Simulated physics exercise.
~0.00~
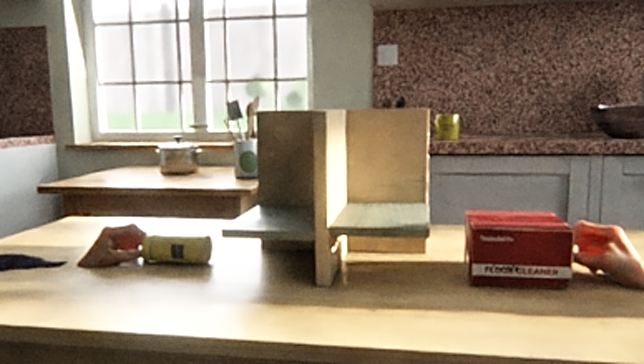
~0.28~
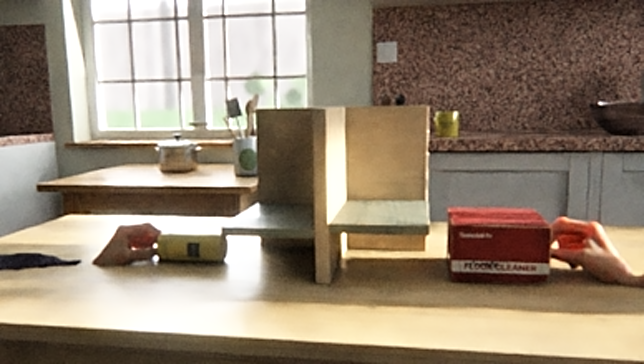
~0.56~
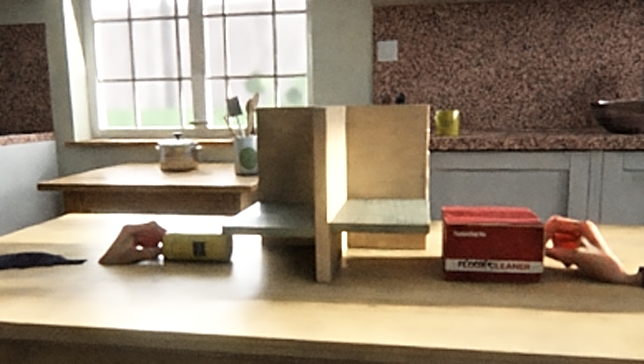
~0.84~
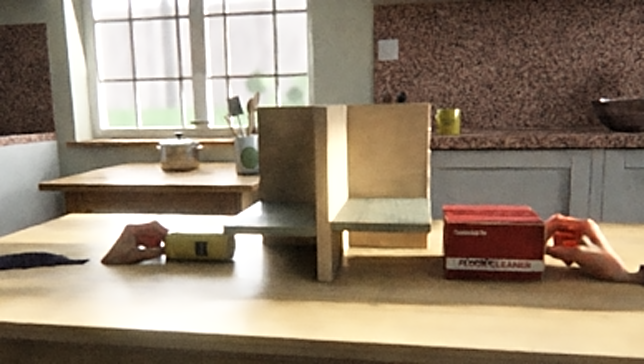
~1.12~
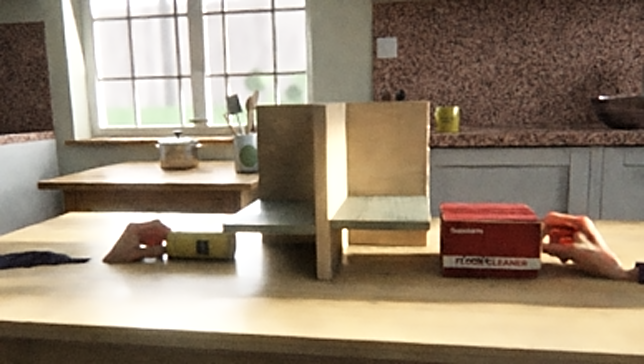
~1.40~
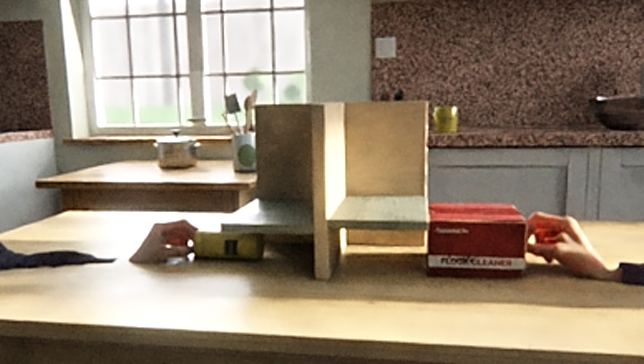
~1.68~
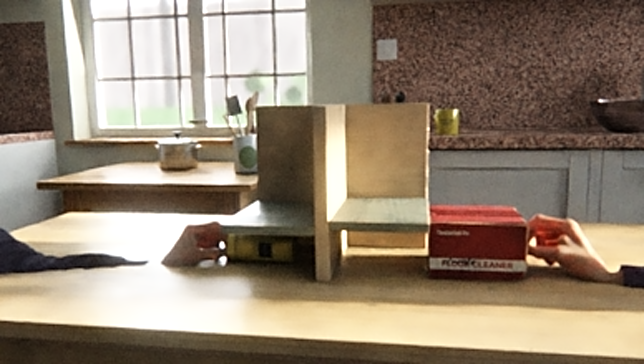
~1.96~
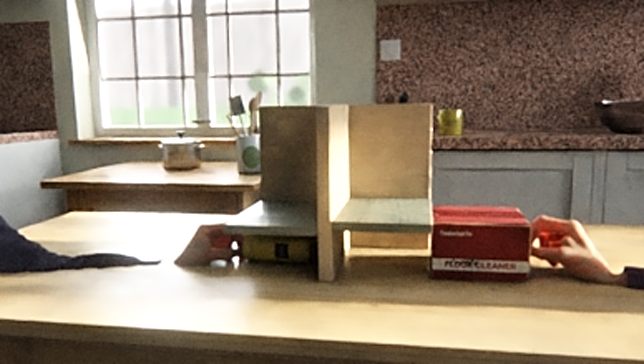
A red box stops at a low shelf's edge while a yellow shaker slides under.
